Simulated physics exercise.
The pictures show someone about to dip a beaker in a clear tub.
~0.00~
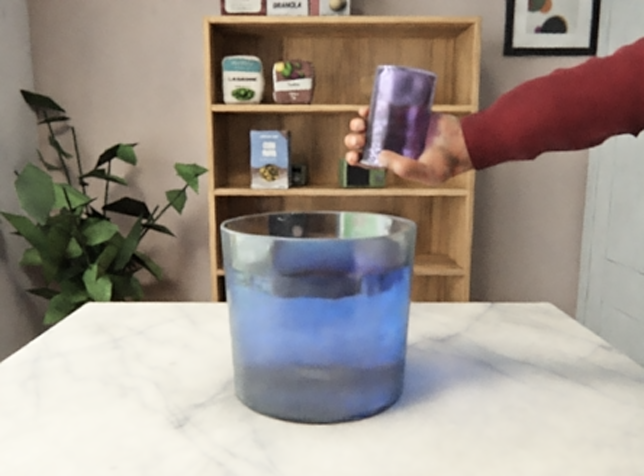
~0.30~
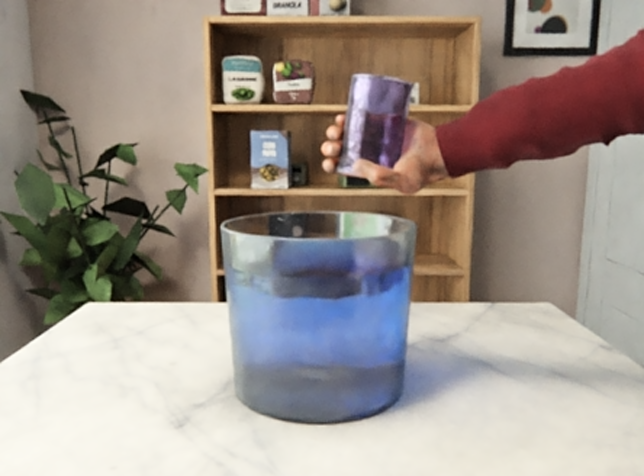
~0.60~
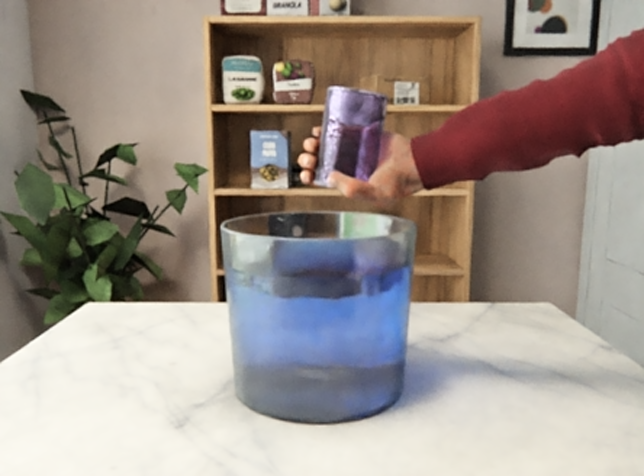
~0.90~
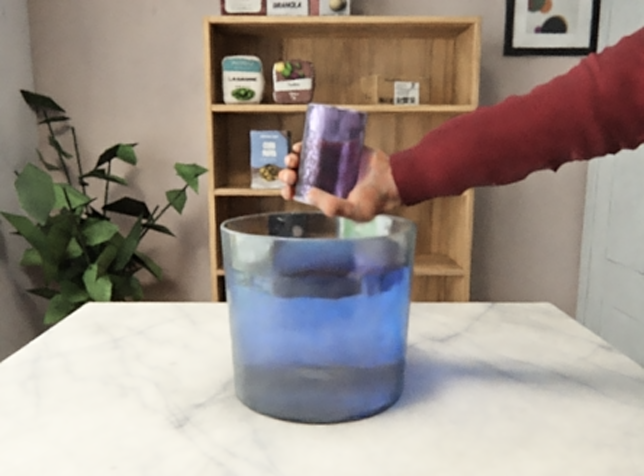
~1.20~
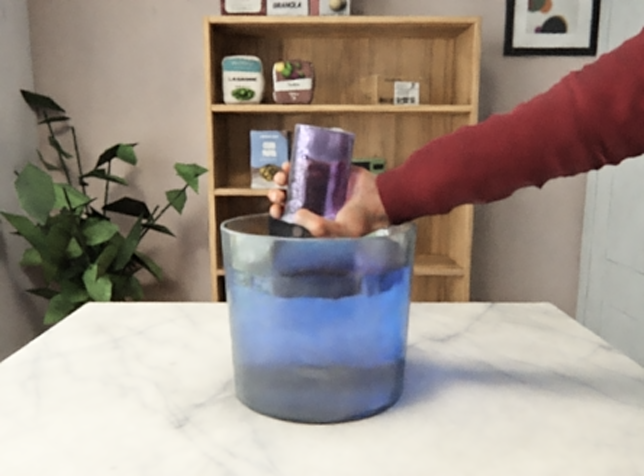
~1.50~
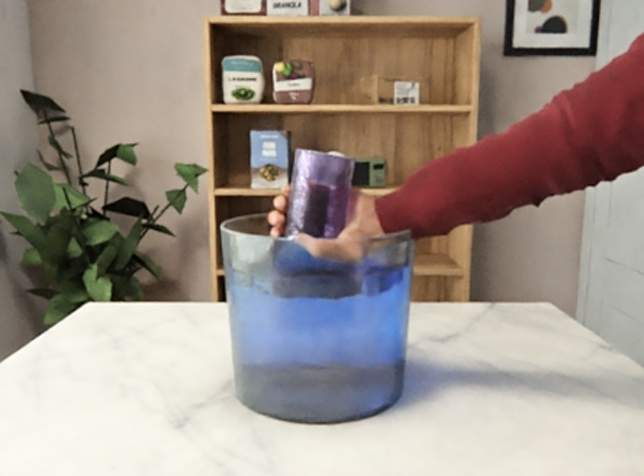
The footage shows a hand in a red sleeve holding a purple, cup-like container above a clear tub of bluish liquid on a marble-patterned table, moving it left and steadily lowering it to the tub's rim.
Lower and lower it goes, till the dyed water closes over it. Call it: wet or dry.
My call: Dry.
Around 2.0 s, the beaker enters the dyed water.
Around 2.6 s, air is trapped inside and holds the level down.
Around 4.0 s, the beaker is under, still full of air, and the tissue is dry.
